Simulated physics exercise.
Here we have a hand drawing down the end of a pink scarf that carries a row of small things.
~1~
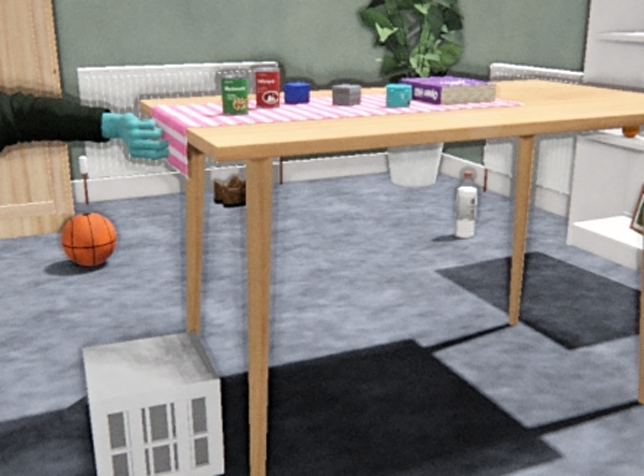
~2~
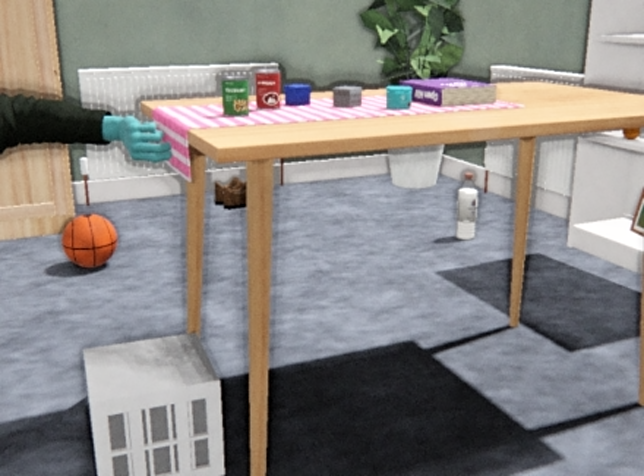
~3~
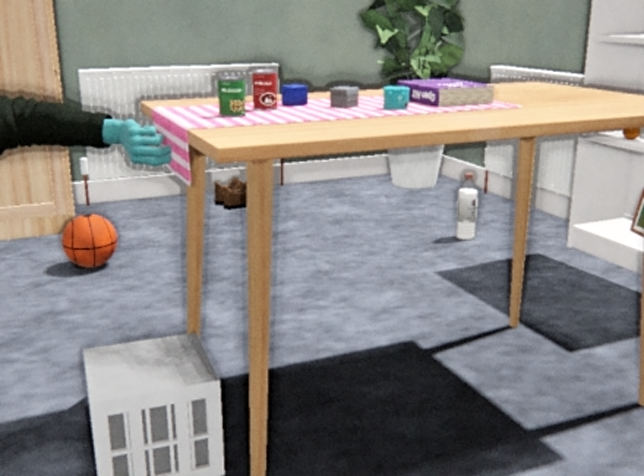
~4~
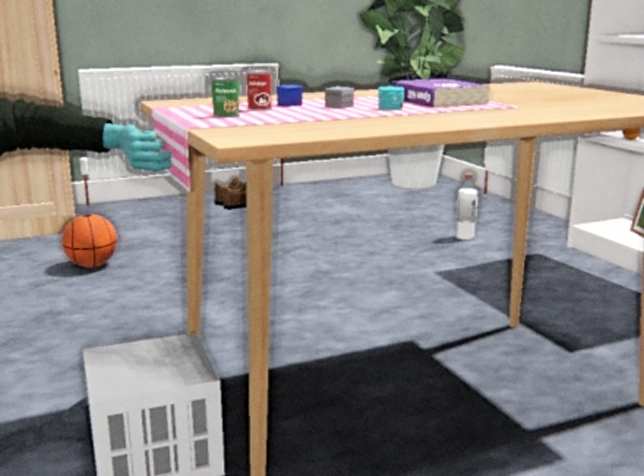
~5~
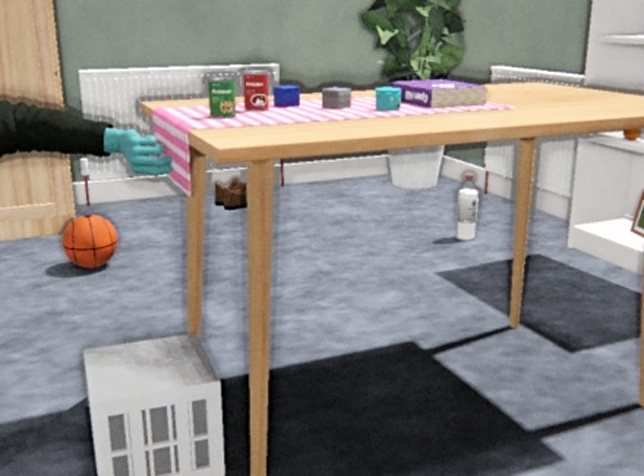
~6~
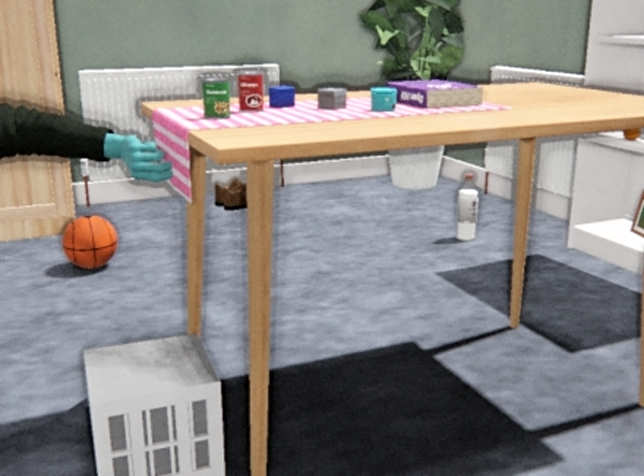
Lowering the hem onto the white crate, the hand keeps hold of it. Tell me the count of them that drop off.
It sends four things down.
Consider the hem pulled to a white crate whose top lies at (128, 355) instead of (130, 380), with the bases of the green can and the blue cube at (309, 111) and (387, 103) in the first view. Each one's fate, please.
The green can? Lost. The blue cube? Safe.
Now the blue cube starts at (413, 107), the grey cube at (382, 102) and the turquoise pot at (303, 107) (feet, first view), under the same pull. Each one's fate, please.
For the blue cube it's staying, for the grey cube it's staying, for the turquoise pot it's falling.
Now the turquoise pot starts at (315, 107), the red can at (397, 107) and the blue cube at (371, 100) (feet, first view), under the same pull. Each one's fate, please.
Result - turquoise pot lost; red can lost; blue cube retained.
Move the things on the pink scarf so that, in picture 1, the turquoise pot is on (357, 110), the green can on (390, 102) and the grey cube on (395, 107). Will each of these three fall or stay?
The turquoise pot goes over, the green can holds on, the grey cube remains up.
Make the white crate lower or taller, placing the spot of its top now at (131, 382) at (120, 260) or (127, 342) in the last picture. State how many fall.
If so, 1 and 3.
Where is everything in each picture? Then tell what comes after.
The first picture shows hem (188, 180); green can (234, 76); red can (267, 69); blue cube (297, 84); grey cube (347, 86); turquoise pot (399, 86); top of the crate (130, 380).
The second picture shows hem (191, 182); green can (234, 77).
The third picture shows hem (190, 186); red can (264, 70).
The fourth picture shows hem (190, 191); blue cube (289, 86); top of the crate (131, 381).
The fifth picture shows hem (190, 197); grey cube (337, 89).
The sixth picture shows hem (192, 203); green can (216, 79); red can (250, 72); blue cube (282, 87); grey cube (332, 89); turquoise pot (383, 89).
A little later, hem near (174, 238); green can gone.
Next, hem near (176, 312); green can, red can and blue cube gone.
Later still, hem on the crate; green can, red can, blue cube and grey cube gone.
When it is over, hem on the crate; green can, red can, blue cube and grey cube gone. The count of fallen things is four.
